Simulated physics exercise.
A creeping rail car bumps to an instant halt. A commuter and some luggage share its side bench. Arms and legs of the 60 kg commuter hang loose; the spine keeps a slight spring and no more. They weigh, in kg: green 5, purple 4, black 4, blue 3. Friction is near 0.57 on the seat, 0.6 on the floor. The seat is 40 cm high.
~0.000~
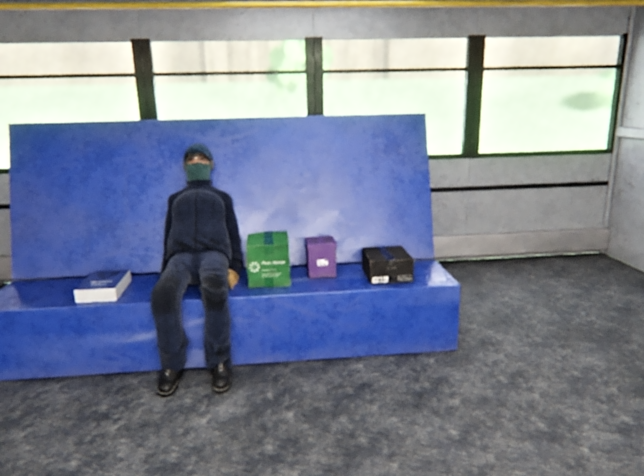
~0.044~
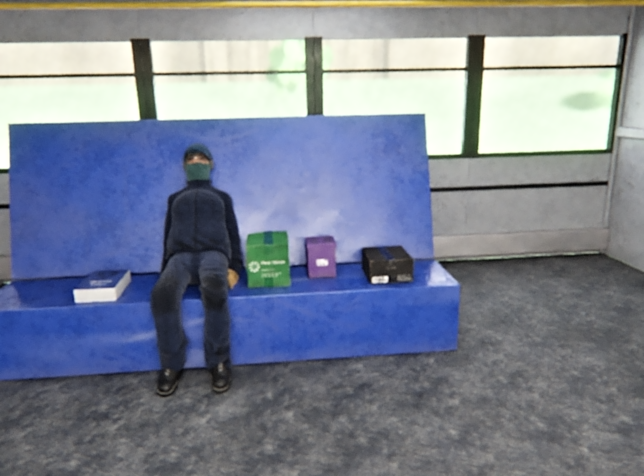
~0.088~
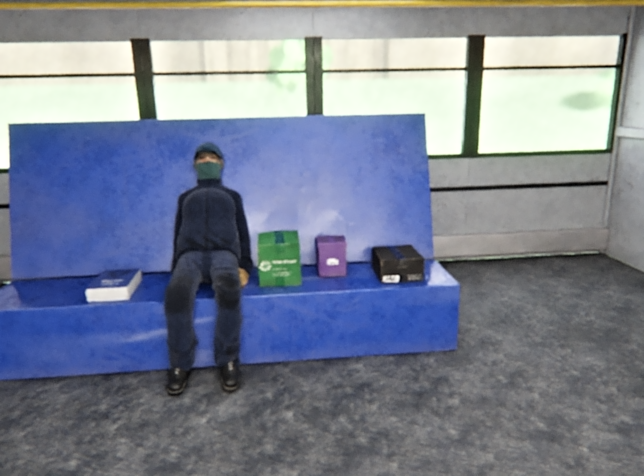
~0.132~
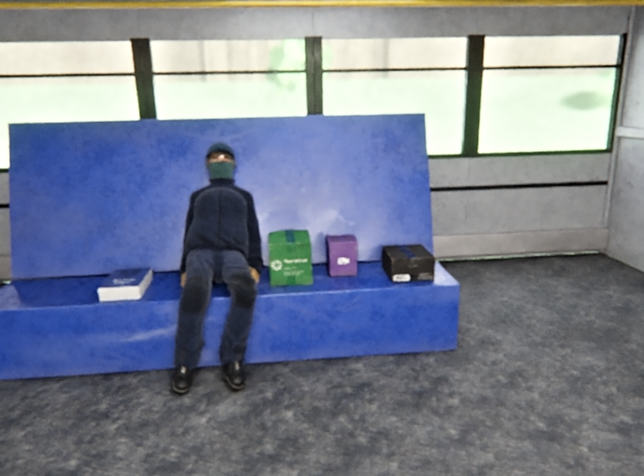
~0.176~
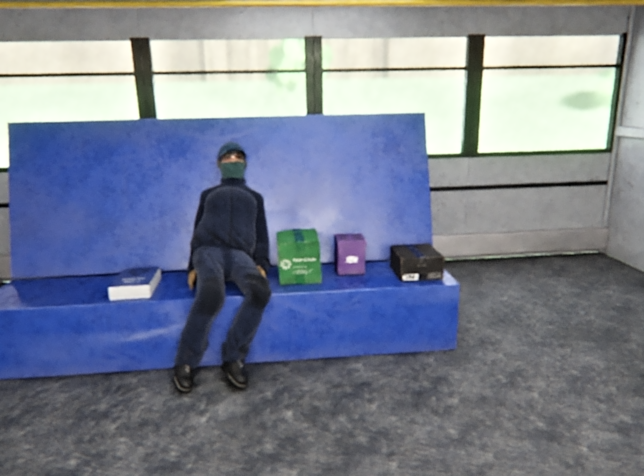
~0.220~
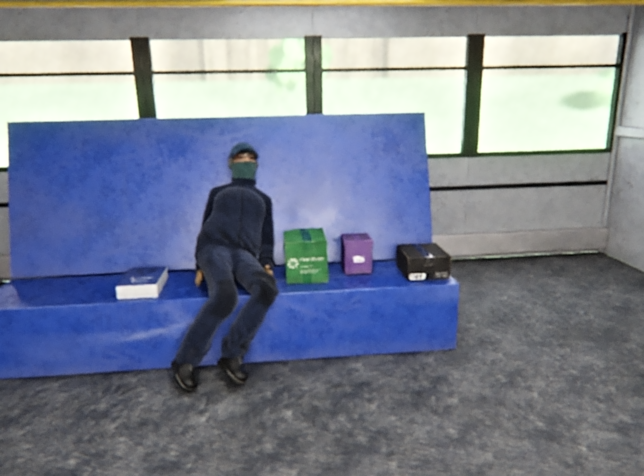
We see a masked commuter in dark clothes sitting on a blue bench between a flat item and green, purple and black boxes; after a still moment, all slide a short way right together, the commuter's feet trailing behind.
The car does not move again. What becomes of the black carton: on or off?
The black carton holds on.
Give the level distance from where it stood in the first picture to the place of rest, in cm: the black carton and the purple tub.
Moved: Black carton 30, purple tub 30.
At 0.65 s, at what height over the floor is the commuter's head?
Roughly 80 cm.
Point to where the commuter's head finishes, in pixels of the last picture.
Around (313, 202).
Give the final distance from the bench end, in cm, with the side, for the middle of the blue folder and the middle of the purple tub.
Blue folder 170 short, purple tub 50 short.
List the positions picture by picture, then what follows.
In the first picture, black carton (387, 264), purple tub (321, 257), blue folder (104, 285).
In the second picture, black carton (387, 264), purple tub (321, 257), blue folder (104, 285).
In the third picture, black carton (397, 263), purple tub (331, 256), blue folder (115, 284).
In the fourth picture, black carton (407, 262), purple tub (342, 256), blue folder (127, 283).
In the fifth picture, black carton (416, 262), purple tub (350, 254), blue folder (136, 282).
In the sixth picture, black carton (423, 261), purple tub (356, 254), blue folder (144, 282). Everything loose set off at about 1.8 m/s.
After 0.40 s the black carton is 9 cm short of the bench end, tilted 0°, near (433, 261) in the last picture's view.
After 0.65 s the black carton is 9 cm short of the bench end, tilted 0°, near (433, 261) in the last picture's view.
After 1.05 s the black carton is 9 cm short of the bench end, tilted 0°, near (433, 261) in the last picture's view.
Final state at 1.5 s, green holdall stays on; purple tub stays on; black carton stays on; blue folder stays on; commuter's hips keep to the seat.
